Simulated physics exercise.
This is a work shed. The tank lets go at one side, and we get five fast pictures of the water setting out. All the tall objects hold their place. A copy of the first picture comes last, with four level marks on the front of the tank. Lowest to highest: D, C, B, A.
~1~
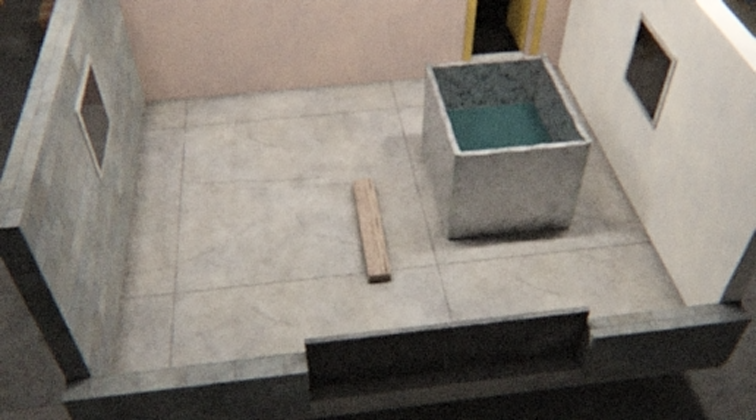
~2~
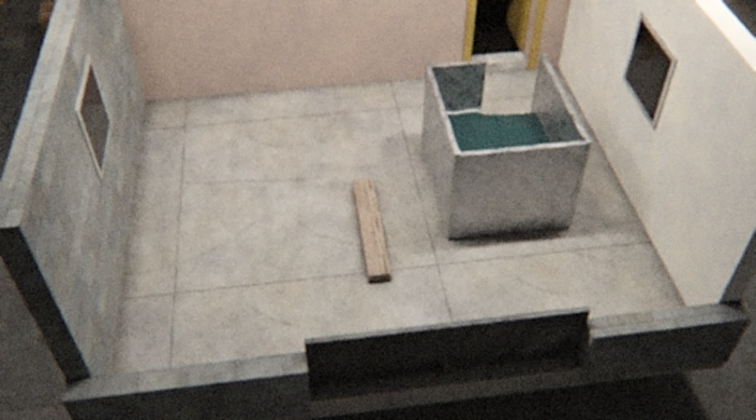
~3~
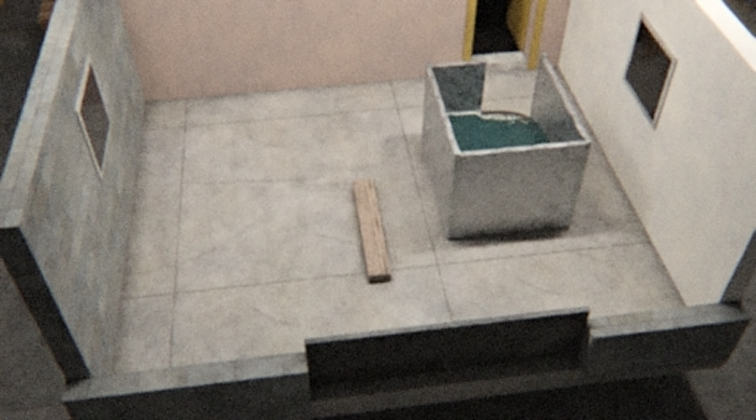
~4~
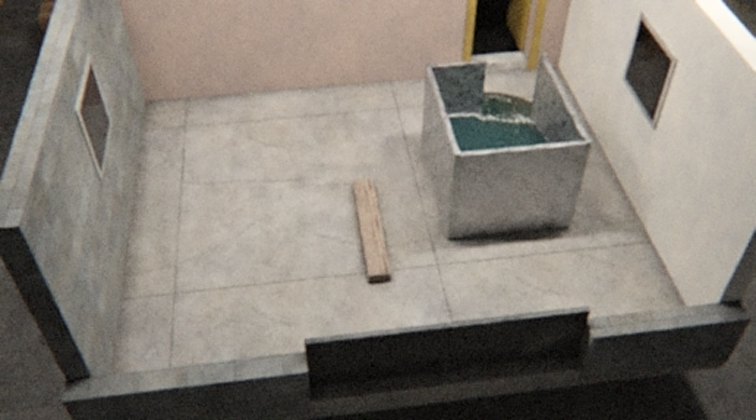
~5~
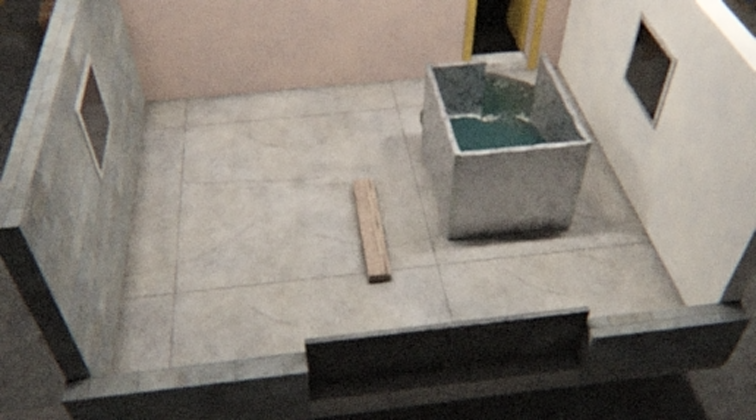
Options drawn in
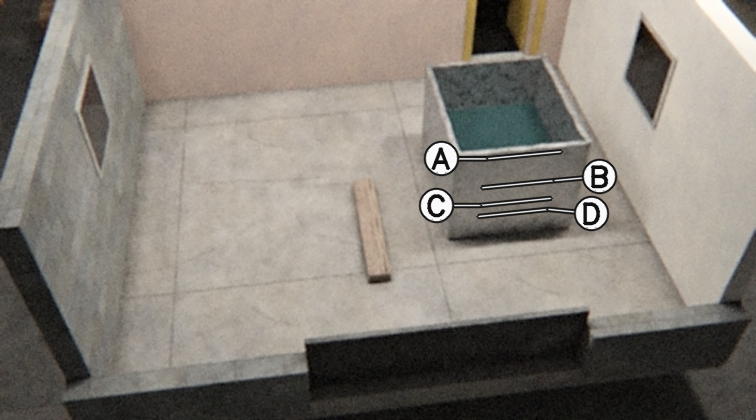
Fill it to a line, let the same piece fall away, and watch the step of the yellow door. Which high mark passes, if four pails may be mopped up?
D will do.
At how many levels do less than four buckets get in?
One.
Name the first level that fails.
That would be C.
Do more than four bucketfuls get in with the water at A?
Yes, that goes wrong.
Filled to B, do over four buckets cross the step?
Yes, it does.
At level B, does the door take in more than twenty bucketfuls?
Yes, clearly.
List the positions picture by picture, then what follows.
The first frame shows water in the tank at rest, its middle at (497, 147); foot of the yellow doorway at (498, 71); shut gate at (448, 331).
In the second frame, water covers 1 % of the ground, its front hidden from here.
In the third frame, water covers 2 % of the ground, its front hidden from here.
In the fourth frame, water covers 4 % of the ground, its front hidden from here.
In the fifth frame, water covers 8 % of the ground, its front hidden from here.
On the marked copy, A at (523, 155); B at (518, 184); C at (515, 201); D at (513, 212); from the bottom up D, C, B, A.
For level A, dozens of bucketfuls pour in.
For level B, dozens of bucketfuls pour in.
For level C, about 11 bucketfuls get in.
For level D, a bucket or two gets in.
